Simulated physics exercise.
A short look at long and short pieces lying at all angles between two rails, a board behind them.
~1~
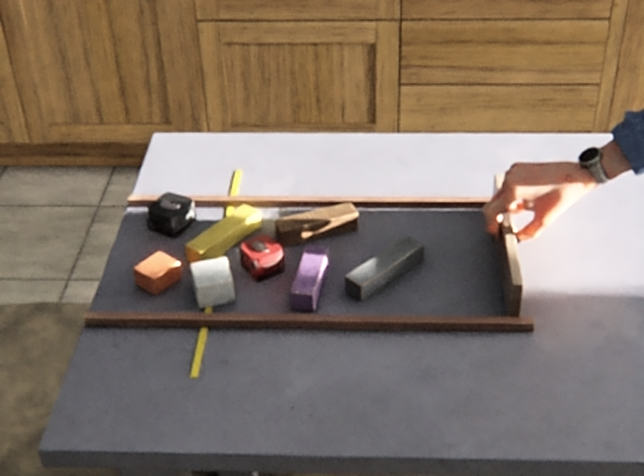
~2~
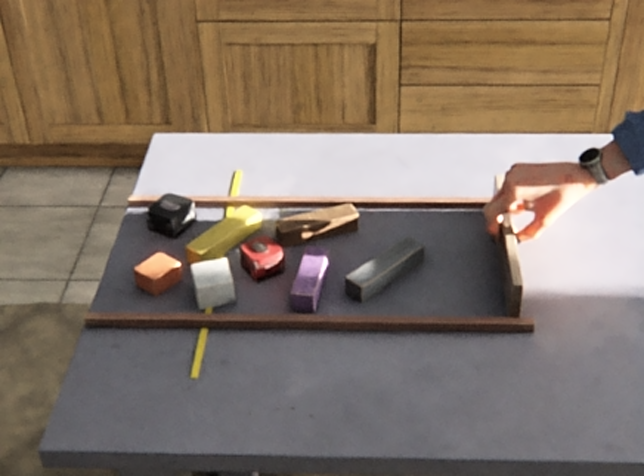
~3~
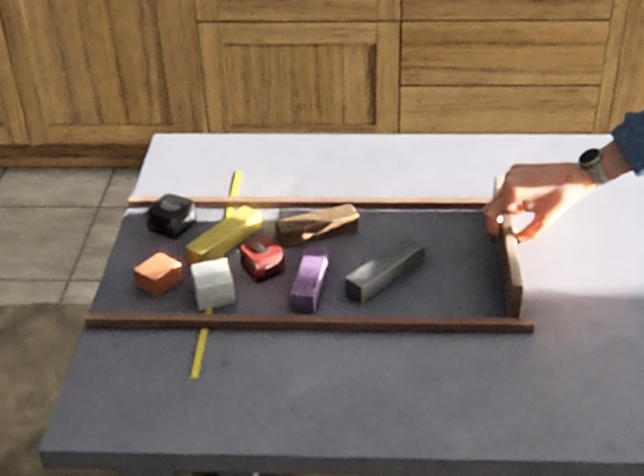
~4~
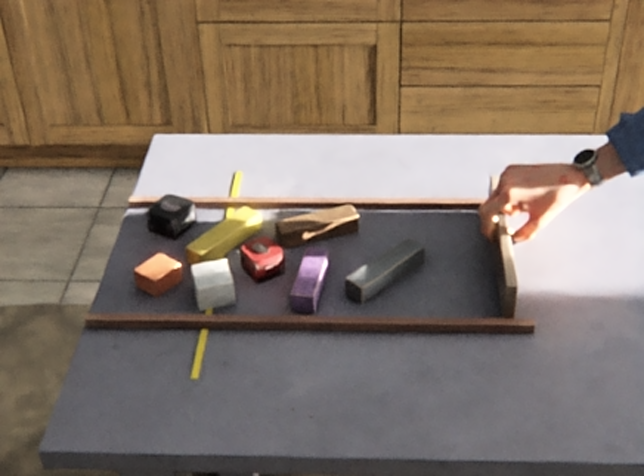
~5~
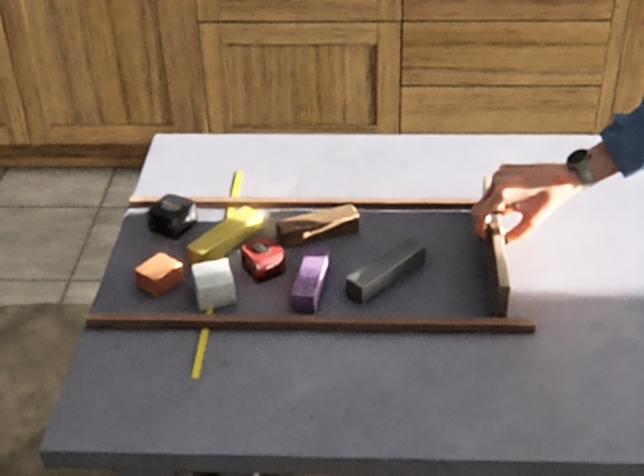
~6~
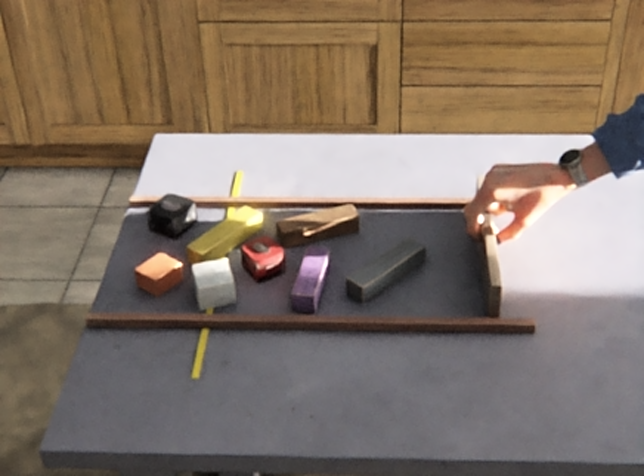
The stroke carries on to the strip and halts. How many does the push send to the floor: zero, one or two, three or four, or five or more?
Here the number that fall off is zero.
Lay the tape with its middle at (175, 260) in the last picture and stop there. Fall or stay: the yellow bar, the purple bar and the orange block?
The yellow bar remains up, the purple bar does not fall, the orange block tumbles off.
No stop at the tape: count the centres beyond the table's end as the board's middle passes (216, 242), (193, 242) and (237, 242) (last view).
Past the end: 0, 1 and 0.
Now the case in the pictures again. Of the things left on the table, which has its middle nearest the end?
The orange block ends nearest.
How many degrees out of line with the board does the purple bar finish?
Some 0 degrees.
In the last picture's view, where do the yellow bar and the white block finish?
The yellow bar at (182, 225), the white block at (141, 295).
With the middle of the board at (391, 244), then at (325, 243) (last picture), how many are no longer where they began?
The counts are 1 and 4.
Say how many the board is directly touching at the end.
It touches 2.
A little later, none off yet; black case at rest near (173, 216); orange block at rest near (159, 275); yellow bar at rest near (225, 237).
Next, none off yet; black case at rest near (173, 216); orange block moving near (154, 275); yellow bar shifted a little near (204, 230).
When it is over, the number that fall off is zero.
